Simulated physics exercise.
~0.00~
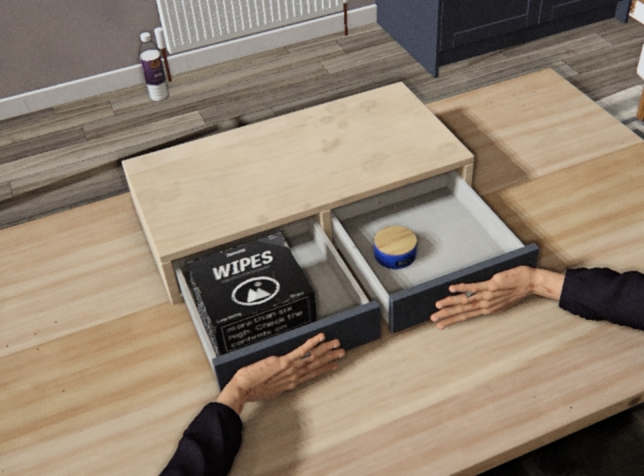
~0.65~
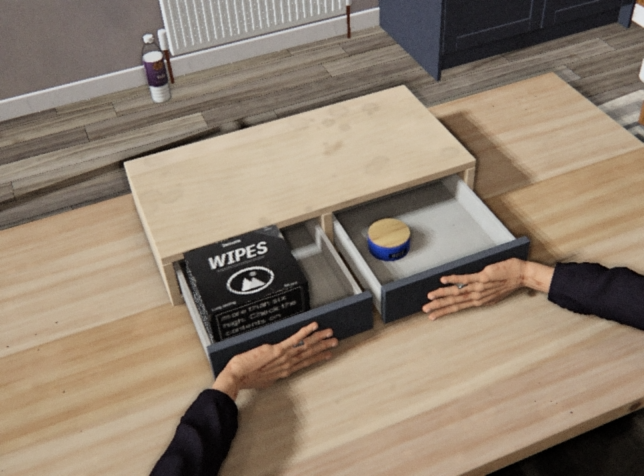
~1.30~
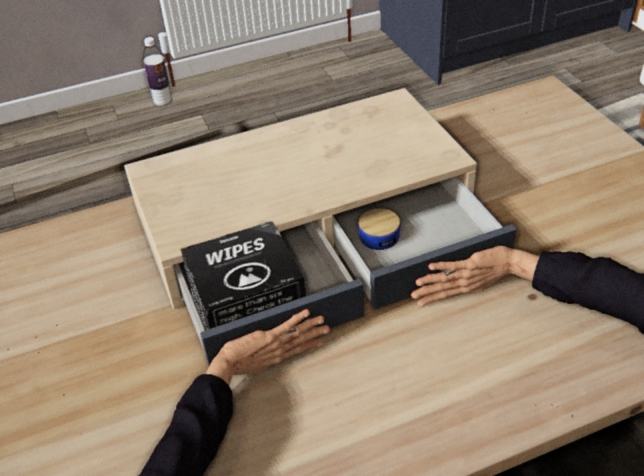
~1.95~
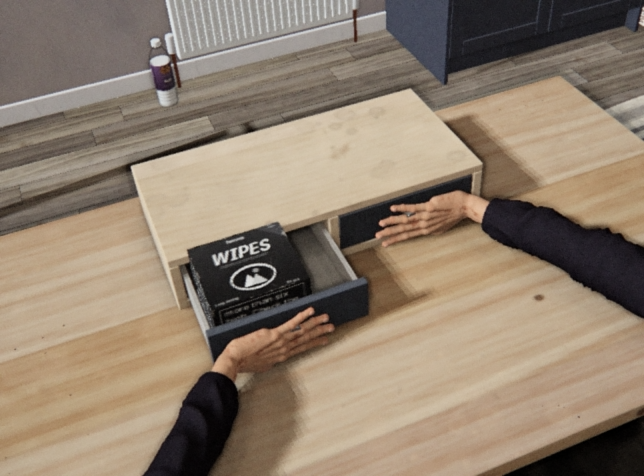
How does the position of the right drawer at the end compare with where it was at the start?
At the start the right drawer was pulled out with the blue jar showing inside, and by the end it was shut flush with the chest.
